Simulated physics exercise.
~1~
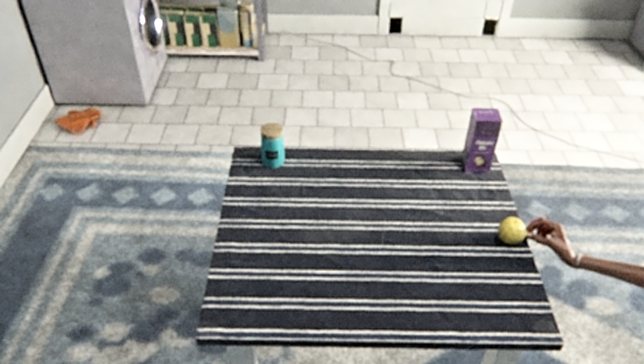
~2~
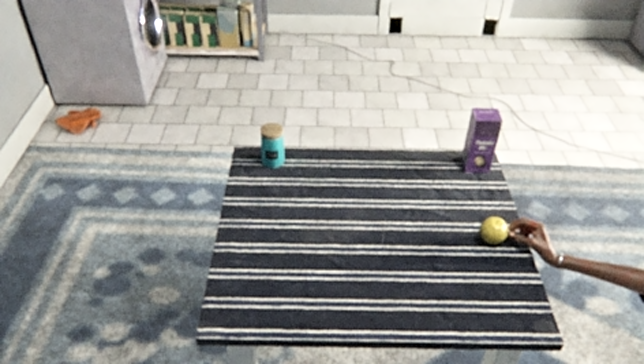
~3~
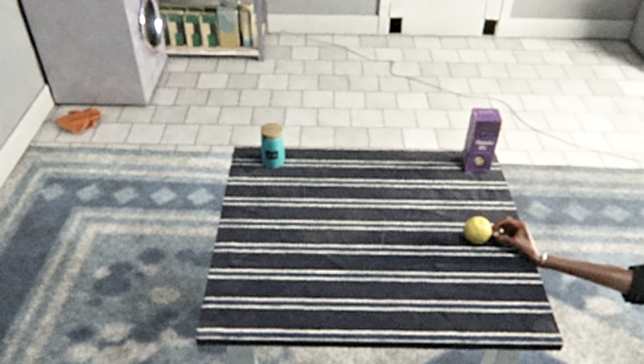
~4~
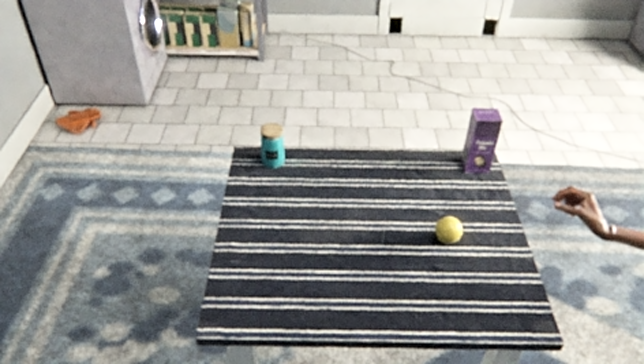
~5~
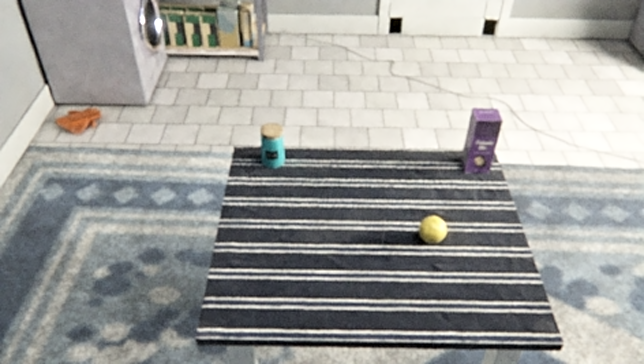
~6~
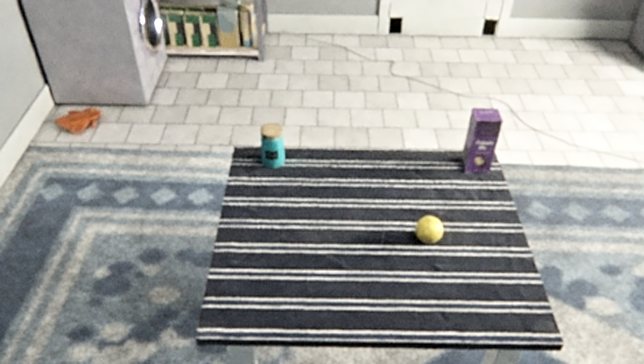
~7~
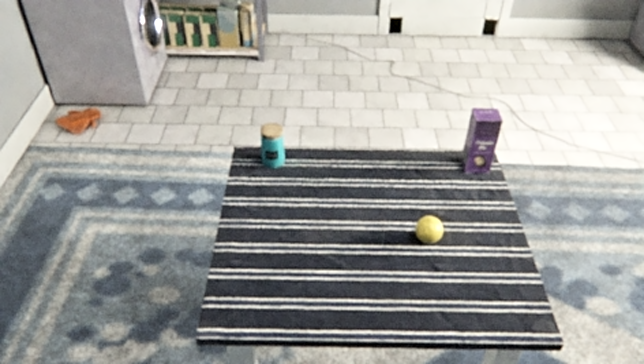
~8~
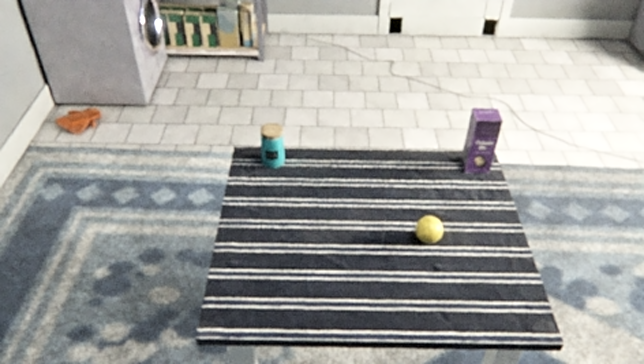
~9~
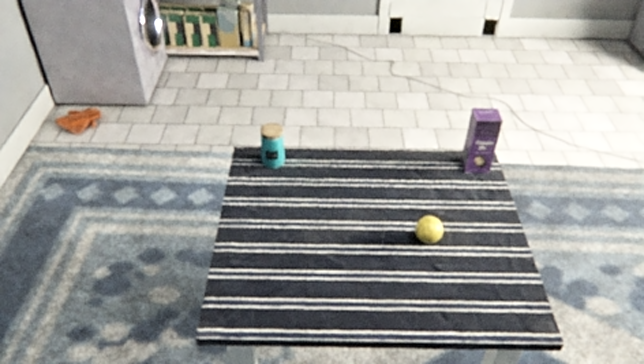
Yellow apple sliding left across a striped mat as a hand pushes and releases it, then resting near a jar and carton.
